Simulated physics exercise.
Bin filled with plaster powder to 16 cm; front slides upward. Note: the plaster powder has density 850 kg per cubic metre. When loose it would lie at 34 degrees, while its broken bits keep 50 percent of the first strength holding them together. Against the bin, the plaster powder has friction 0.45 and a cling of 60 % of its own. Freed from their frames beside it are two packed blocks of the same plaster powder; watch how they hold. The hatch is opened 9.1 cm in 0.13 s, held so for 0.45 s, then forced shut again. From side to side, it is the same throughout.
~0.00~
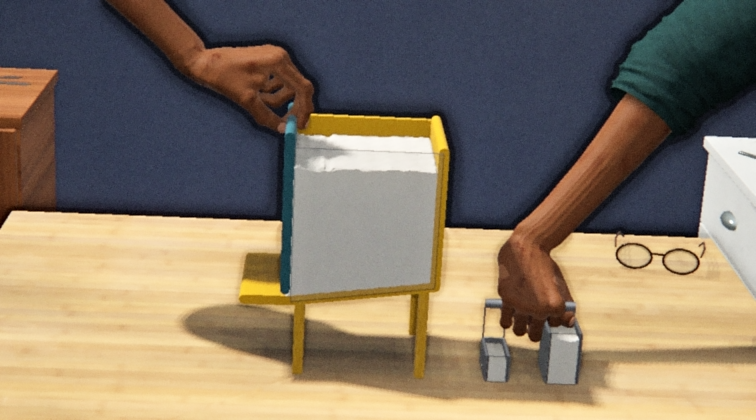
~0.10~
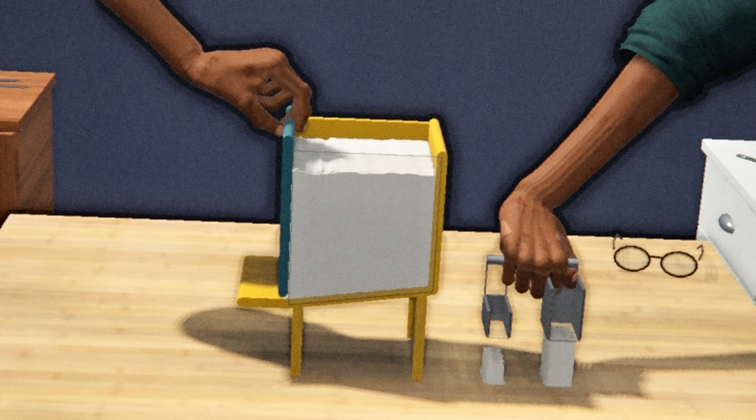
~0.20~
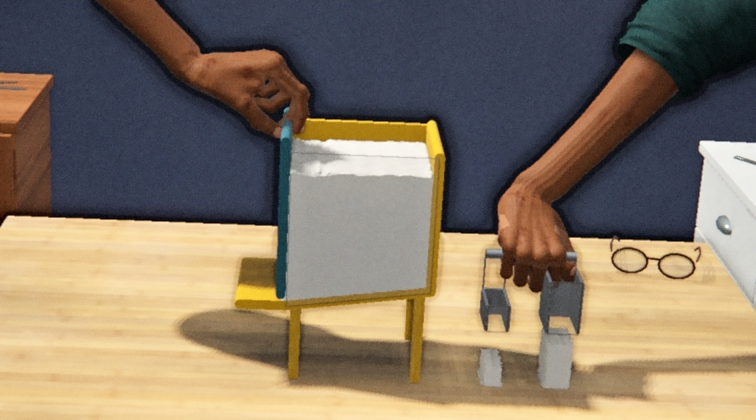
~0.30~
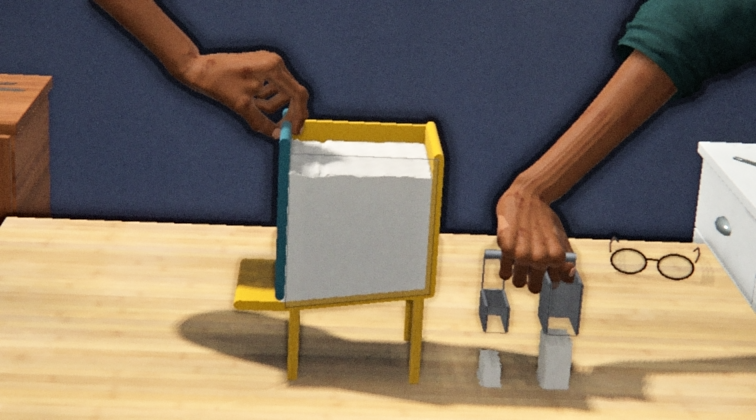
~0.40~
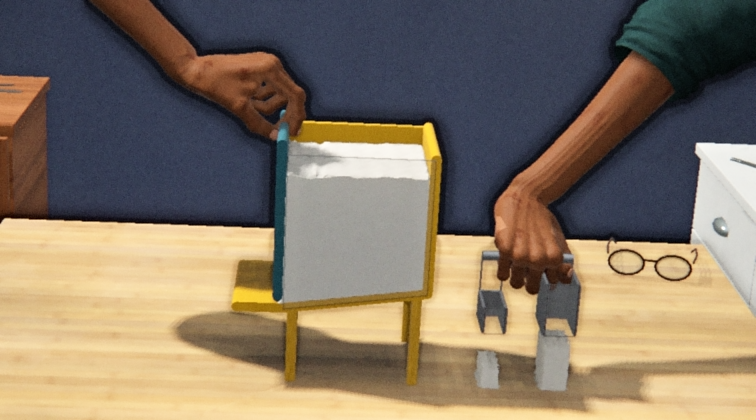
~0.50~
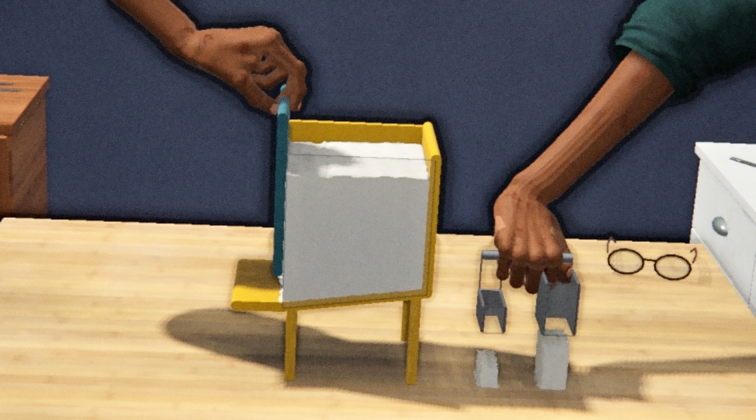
On a wooden table, one hand lifted a small frame clear of two pale powder blocks while another gripped a yellow bin's blue hatch, then slid it up slightly, the white powder inside barely changing.
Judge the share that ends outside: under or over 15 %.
The amount lands smaller than 15 percent.
After 0.64 s, the hatch is 9.1 cm open and 0 % is out.
After 0.82 s, the hatch is 9.1 cm open and 0 % is out.
After 0.99 s, the hatch is 9.1 cm open and 0 % is out.
After 1.17 s, the hatch is 2.3 cm open and 4 % is out.
After 1.48 s, at the end, the hatch is shut and 5 % is out.
